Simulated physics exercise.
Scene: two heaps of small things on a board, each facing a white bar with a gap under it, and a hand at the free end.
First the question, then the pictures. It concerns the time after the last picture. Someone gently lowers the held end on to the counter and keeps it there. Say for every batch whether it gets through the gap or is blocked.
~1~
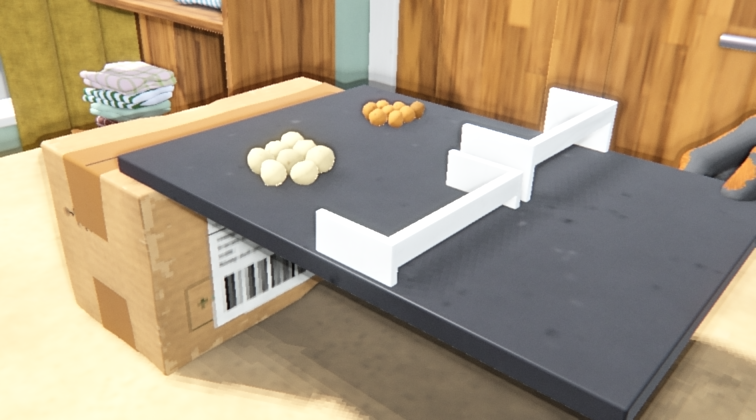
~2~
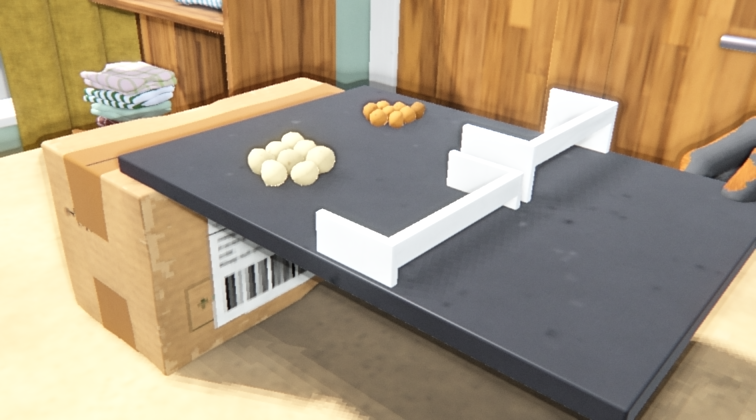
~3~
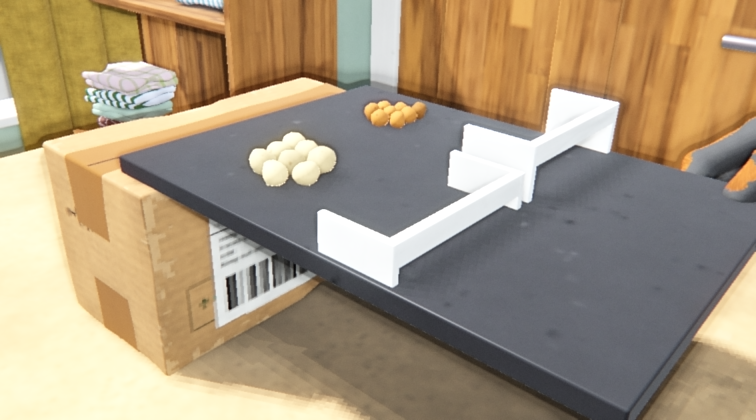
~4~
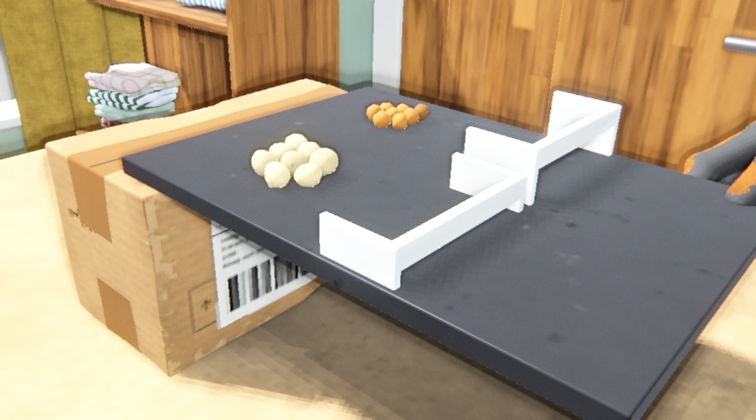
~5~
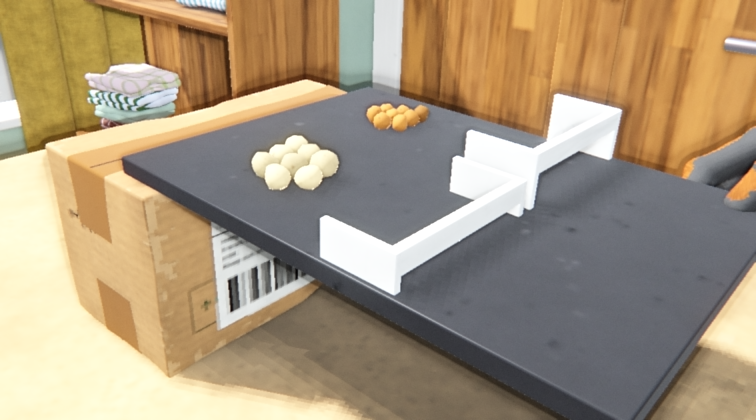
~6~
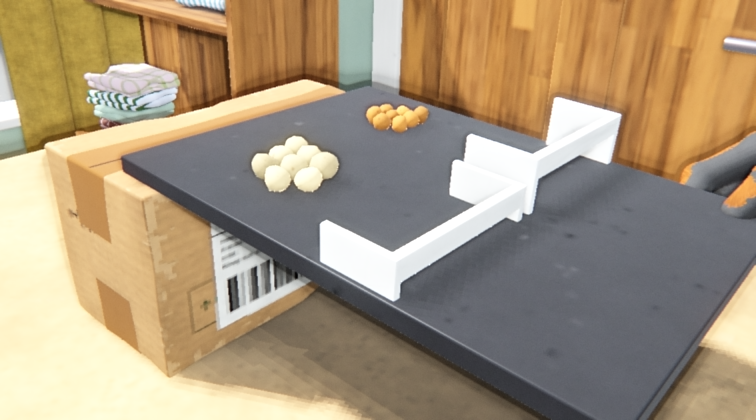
Nearer batch: Blocked. Farther batch: Through the gap.
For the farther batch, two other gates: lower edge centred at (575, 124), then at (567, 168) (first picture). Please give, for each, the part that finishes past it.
Around 100 per cent the first time, around 0 per cent the second.
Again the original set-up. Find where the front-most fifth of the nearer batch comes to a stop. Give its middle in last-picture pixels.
Its centre ends up somewhere around (411, 354) in the last picture.
Then, 0.83 s past the last view, board sloping at 16°; nearer batch on its way down; farther batch on its way down.
Then, 1.56 s past the last view, board sloping at 28°; nearer batch has reached its gate; farther batch all past its gate.
Then, 2.18 s past the last view, board resting at 29°; nearer batch has reached its gate; farther batch all past its gate.
Finally, board resting at 29°; nearer batch gathered behind its gate; farther batch all past its gate.
